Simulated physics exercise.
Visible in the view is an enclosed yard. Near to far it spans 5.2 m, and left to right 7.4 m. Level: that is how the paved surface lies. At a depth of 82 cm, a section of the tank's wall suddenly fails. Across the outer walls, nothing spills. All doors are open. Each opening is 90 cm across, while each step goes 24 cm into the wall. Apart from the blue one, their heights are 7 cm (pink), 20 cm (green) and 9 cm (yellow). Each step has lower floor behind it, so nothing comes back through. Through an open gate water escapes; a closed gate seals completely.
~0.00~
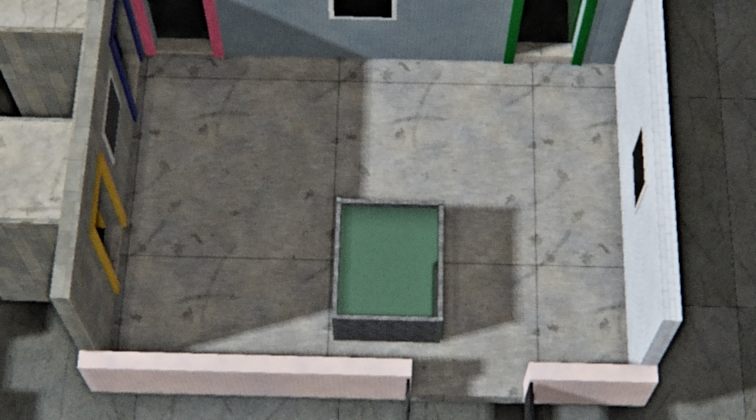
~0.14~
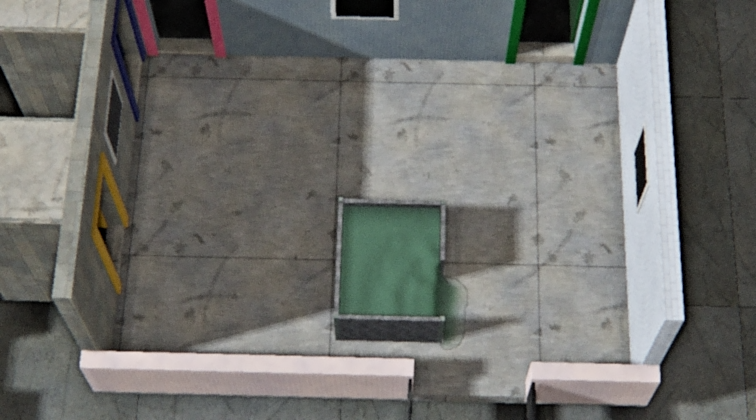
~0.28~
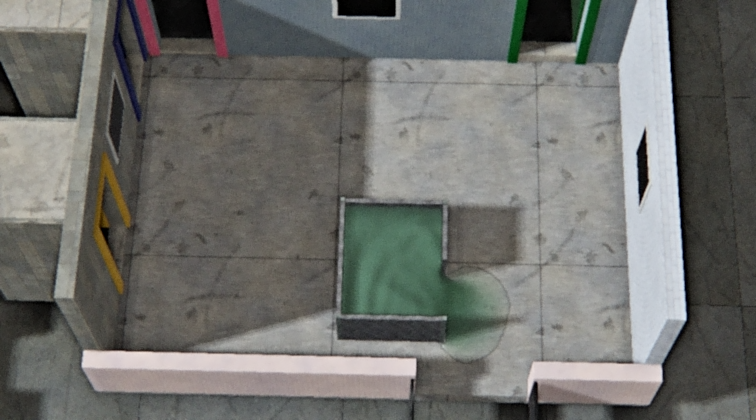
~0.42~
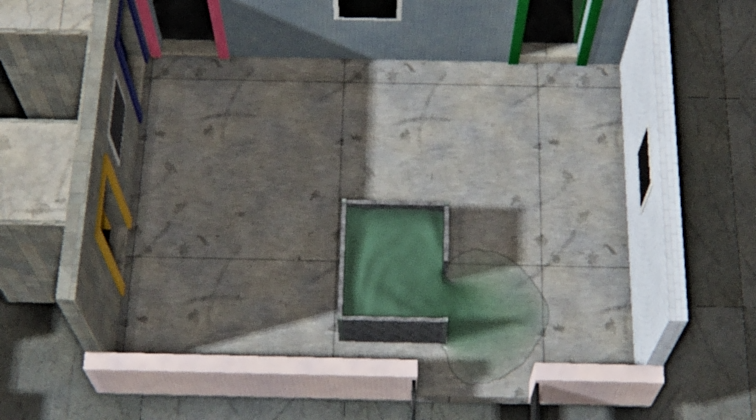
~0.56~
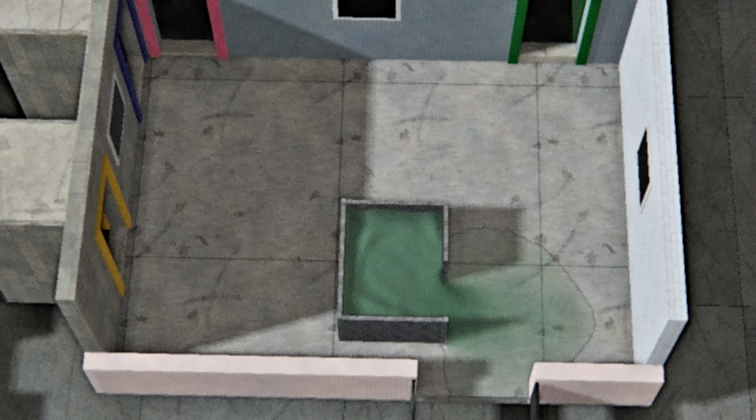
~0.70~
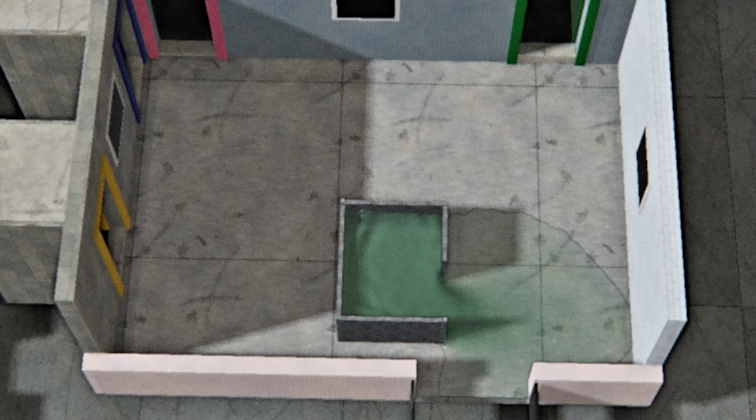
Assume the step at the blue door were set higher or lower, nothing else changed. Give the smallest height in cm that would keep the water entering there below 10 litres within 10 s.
Roughly 7.5 cm.
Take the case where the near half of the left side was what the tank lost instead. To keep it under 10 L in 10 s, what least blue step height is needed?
A minimum of about 12.5 cm.
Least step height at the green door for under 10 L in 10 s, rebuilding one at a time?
Door green, min height approx. 18 cm.
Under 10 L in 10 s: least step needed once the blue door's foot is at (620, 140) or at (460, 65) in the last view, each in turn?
8.0 and 8.0 cm.
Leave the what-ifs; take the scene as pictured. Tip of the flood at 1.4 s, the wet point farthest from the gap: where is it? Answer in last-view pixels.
Around pixel (624, 176).
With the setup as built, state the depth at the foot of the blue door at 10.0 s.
Roughly 9.0 cm deep.
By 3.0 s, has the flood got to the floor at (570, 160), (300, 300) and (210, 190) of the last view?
One by one: Drenched, clear, clear.
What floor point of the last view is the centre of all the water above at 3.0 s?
Centre of the water: Approx. (507, 267) px.
After 1.4 s water covers 20 % of the floor, deepest (54 cm) near (634, 383); it has not reached the blue door.
After 3.0 s water covers 30 % of the floor, deepest (26 cm) near (618, 72); it has not reached the blue door.
After 10.0 s water covers 85 % of the floor, deepest (9 cm) near (151, 114); 9 cm at the blue door, 0 litres in over its 24 cm step.
At the blue door as built, the water arrived by 6.0 s and peaked near 11 cm at 7.2 s.
With a step of 7 cm, 16 litres would have come in within the 10 s; with 8.5 cm, 5 litres. So under 10 litres takes about 7.5 cm.
